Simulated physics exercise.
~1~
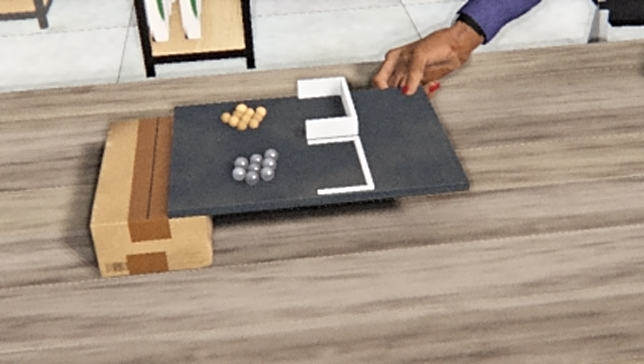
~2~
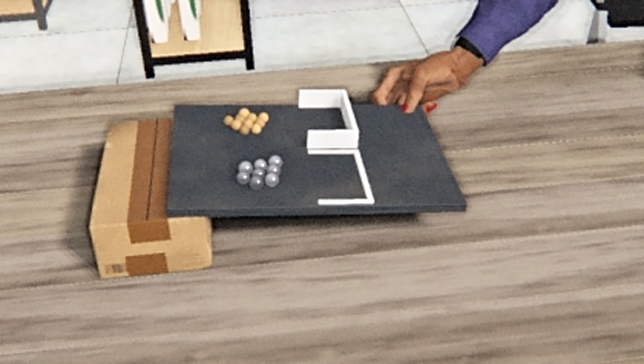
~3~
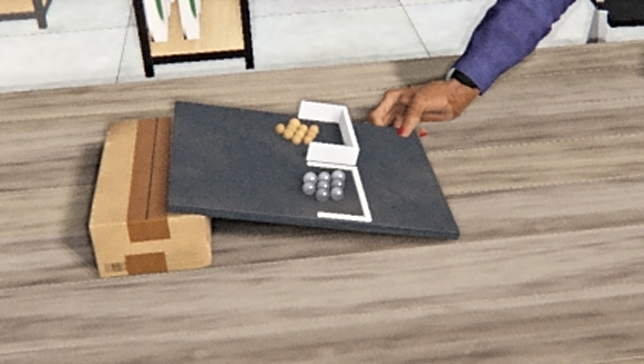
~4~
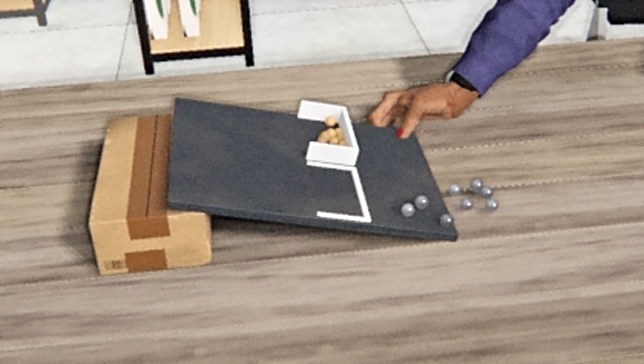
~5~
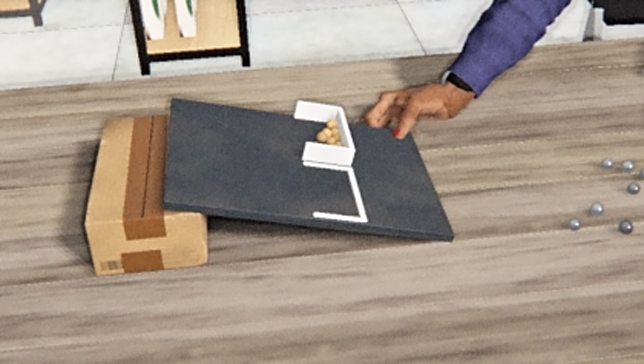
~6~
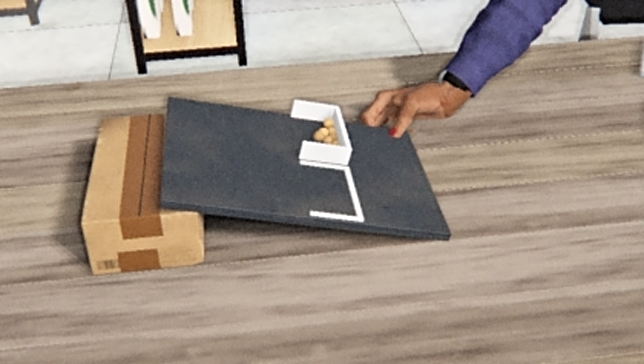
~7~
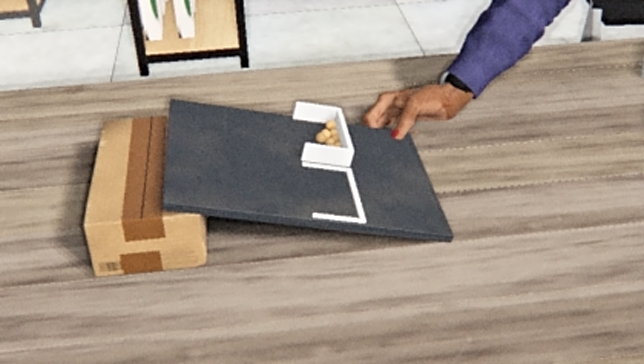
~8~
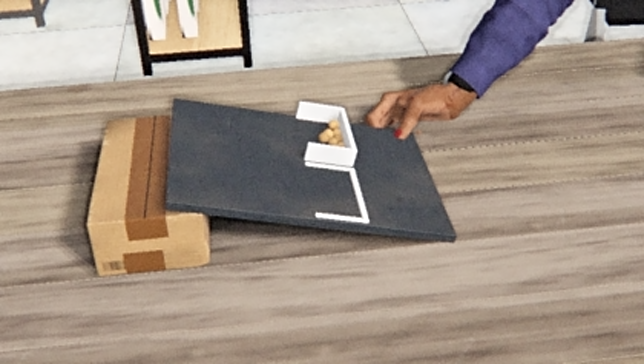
Grey balls rolling over a low white strip and off a tilting board lowered by hand, while tan pieces gather behind a taller barrier.
